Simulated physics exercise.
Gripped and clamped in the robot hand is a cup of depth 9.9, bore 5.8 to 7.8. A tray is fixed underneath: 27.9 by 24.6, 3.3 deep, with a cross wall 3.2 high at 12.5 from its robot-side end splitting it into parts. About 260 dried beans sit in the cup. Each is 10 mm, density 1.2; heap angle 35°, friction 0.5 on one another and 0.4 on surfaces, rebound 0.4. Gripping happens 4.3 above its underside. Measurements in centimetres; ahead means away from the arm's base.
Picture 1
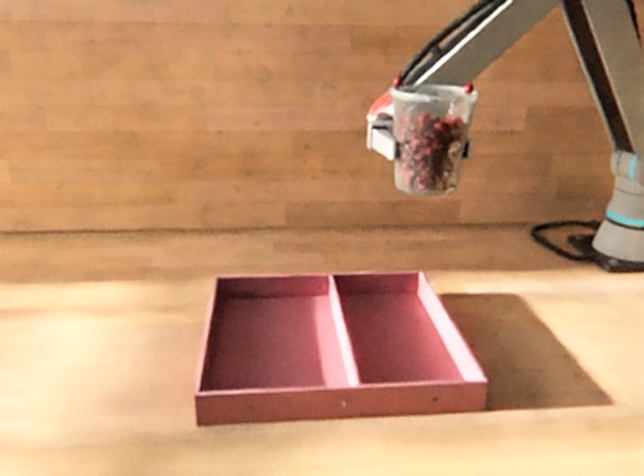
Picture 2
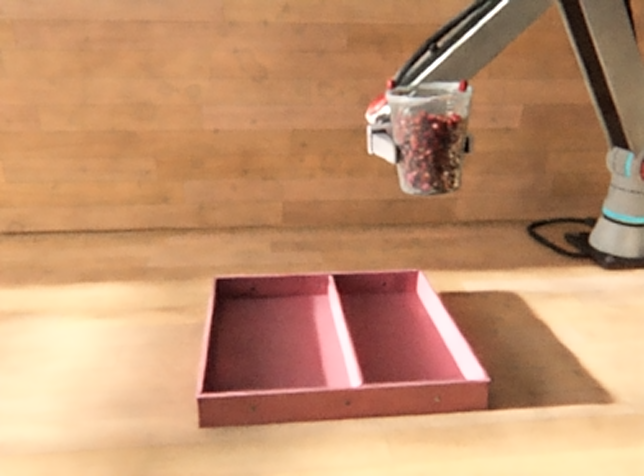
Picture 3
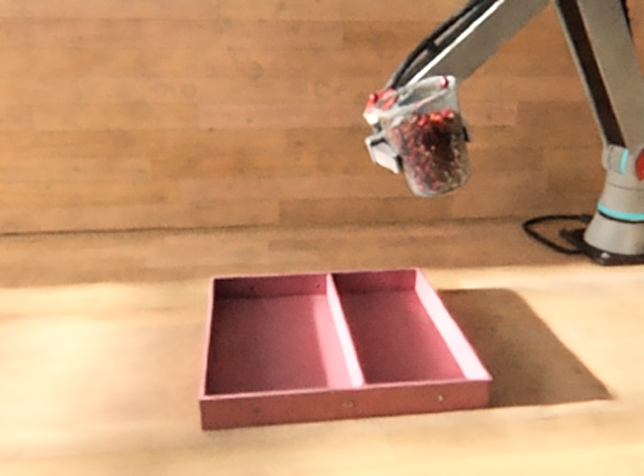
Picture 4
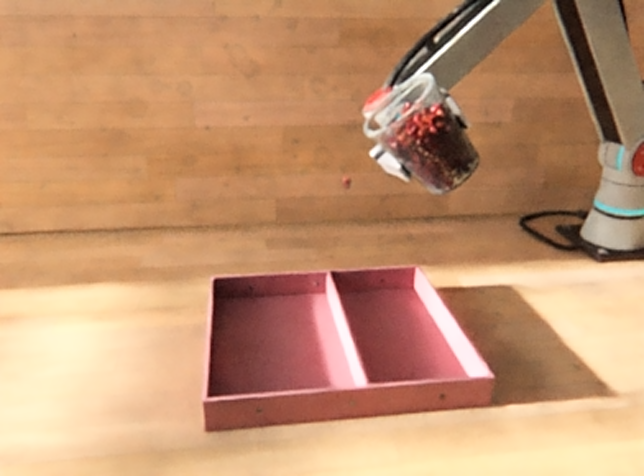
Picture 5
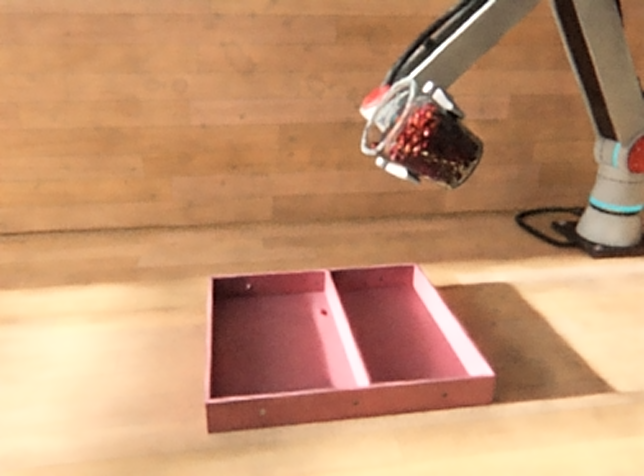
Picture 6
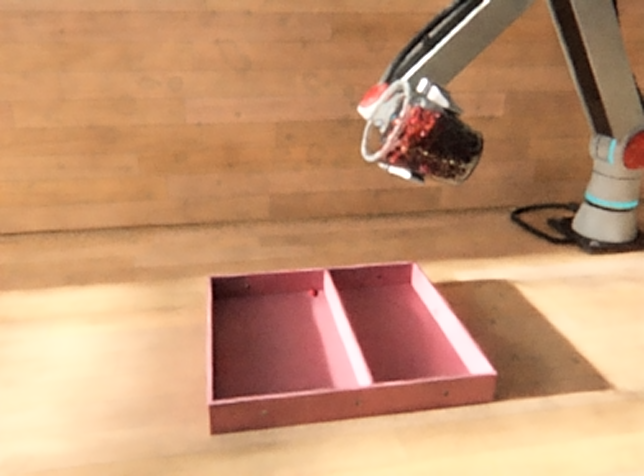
Robot arm tilting a clear cup of dark red beans leftward above a divided pink tray, one bean dropping into the left section.
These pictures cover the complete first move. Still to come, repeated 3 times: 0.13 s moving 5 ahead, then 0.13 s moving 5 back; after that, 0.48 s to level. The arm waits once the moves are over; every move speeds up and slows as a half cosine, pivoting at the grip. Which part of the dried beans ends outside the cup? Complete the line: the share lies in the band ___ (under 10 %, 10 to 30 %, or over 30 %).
The share lies in the band over 30 %.
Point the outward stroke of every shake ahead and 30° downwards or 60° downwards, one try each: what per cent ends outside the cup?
It comes to around 20 per cent on the first try and around 0 per cent on the second.
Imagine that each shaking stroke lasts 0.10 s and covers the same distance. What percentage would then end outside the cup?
The share would be near 60 %.
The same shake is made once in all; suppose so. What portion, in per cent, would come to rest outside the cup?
Roughly 20 percent.
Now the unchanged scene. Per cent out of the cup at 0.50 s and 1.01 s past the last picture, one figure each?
In turn: 30 %, then 45 %.
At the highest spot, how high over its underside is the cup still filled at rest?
8.0 cm.
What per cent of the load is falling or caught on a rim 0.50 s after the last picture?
About 9 %.
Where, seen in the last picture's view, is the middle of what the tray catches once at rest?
(303, 340).
Then, 0.50 s later, tilted 65° forward, highest piece 26 above the table; 180 in the cup, 44 in the far-side part, 9 in the robot-side part, 24 in flight or on a rim.
Then, 1.01 s later, tilted 35° forward, highest piece 27 above the table; 146 in the cup, 83 in the far-side part, 27 in the robot-side part, 1 on the table or floor.
Then, 1.46 s later, level, highest piece 28 above the table; 146 in the cup, 83 in the far-side part, 27 in the robot-side part, 1 on the table or floor.
Then, 2.51 s later, level, highest piece 28 above the table; 146 in the cup, 83 in the far-side part, 27 in the robot-side part, 1 on the table or floor.
At rest, 146 in the cup, 83 in the far-side part, 27 in the robot-side part, 1 on the table or floor. That is 43 % outside the cup.
